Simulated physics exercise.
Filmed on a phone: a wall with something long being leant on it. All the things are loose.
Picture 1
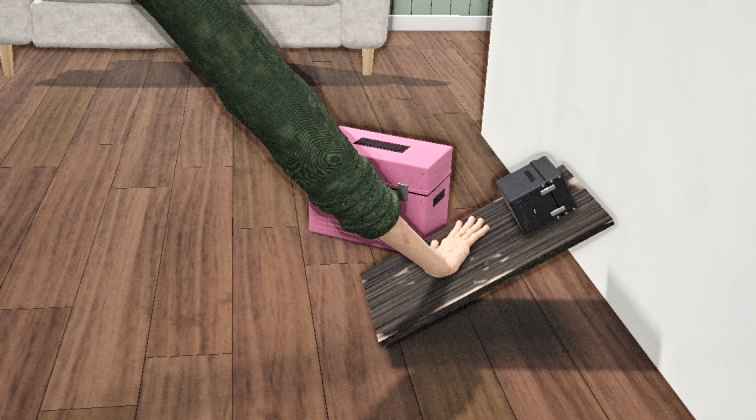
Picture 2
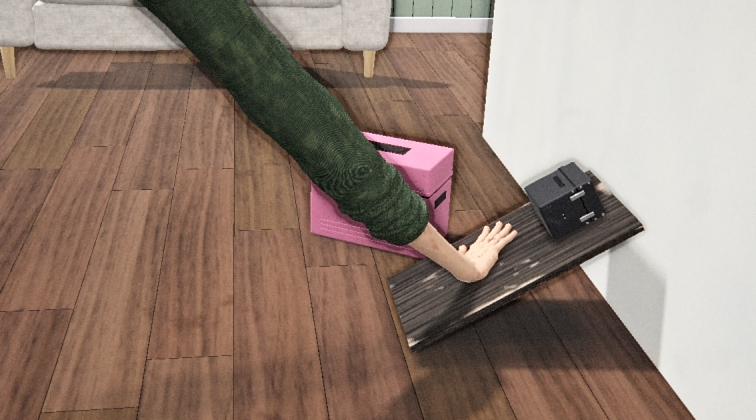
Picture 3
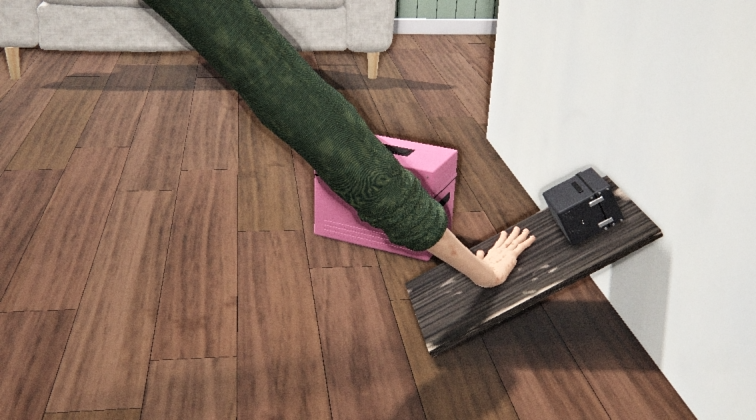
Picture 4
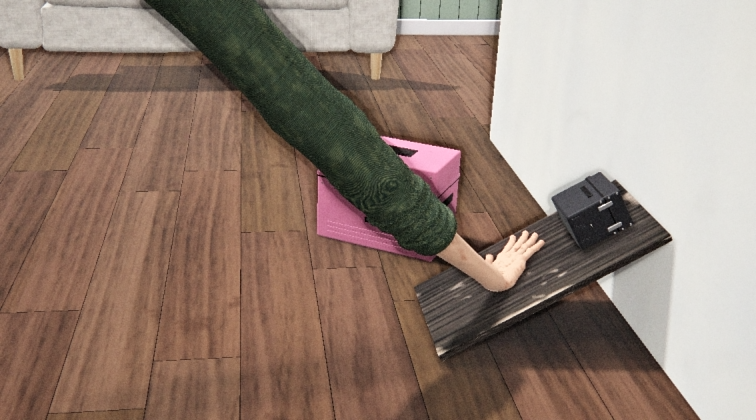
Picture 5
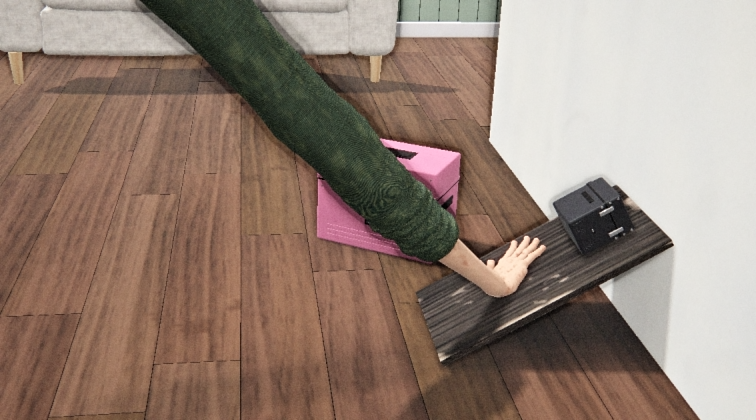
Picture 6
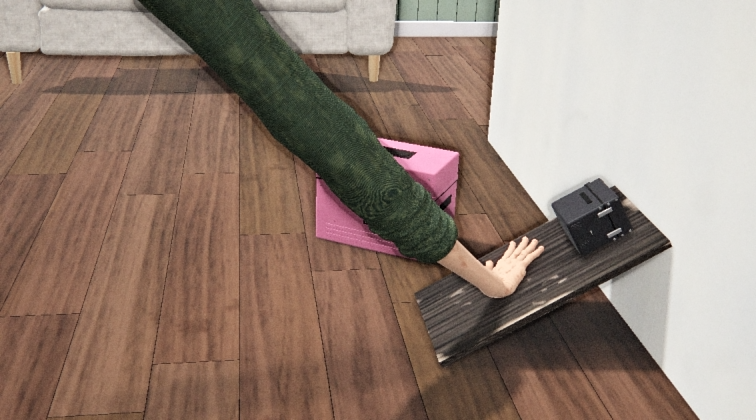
On a wood-plank floor beside a white wall, with a pink toolbox behind and a pale sofa farther back, a green-sleeved arm presses a hand on a tilted black board carrying a small dark box. The hand moves the board right until it leans on the wall, then stays on it, nearly still.
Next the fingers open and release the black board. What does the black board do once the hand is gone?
Here the board slips out.
Then, 0.30 s past the last view, black board sunk by 24° near (513, 314).
Then, 0.40 s past the last view, black board sunk by 29° near (510, 317).
Then, 0.60 s past the last view, black board sunk by 30° near (507, 325).
Then, 2.40 s past the last view, black board resting near (507, 325).
Finally, moved from the start, black board; pink toolbox still in place. Final places as the last picture's camera would see them, black board near (507, 325). The board gives way.
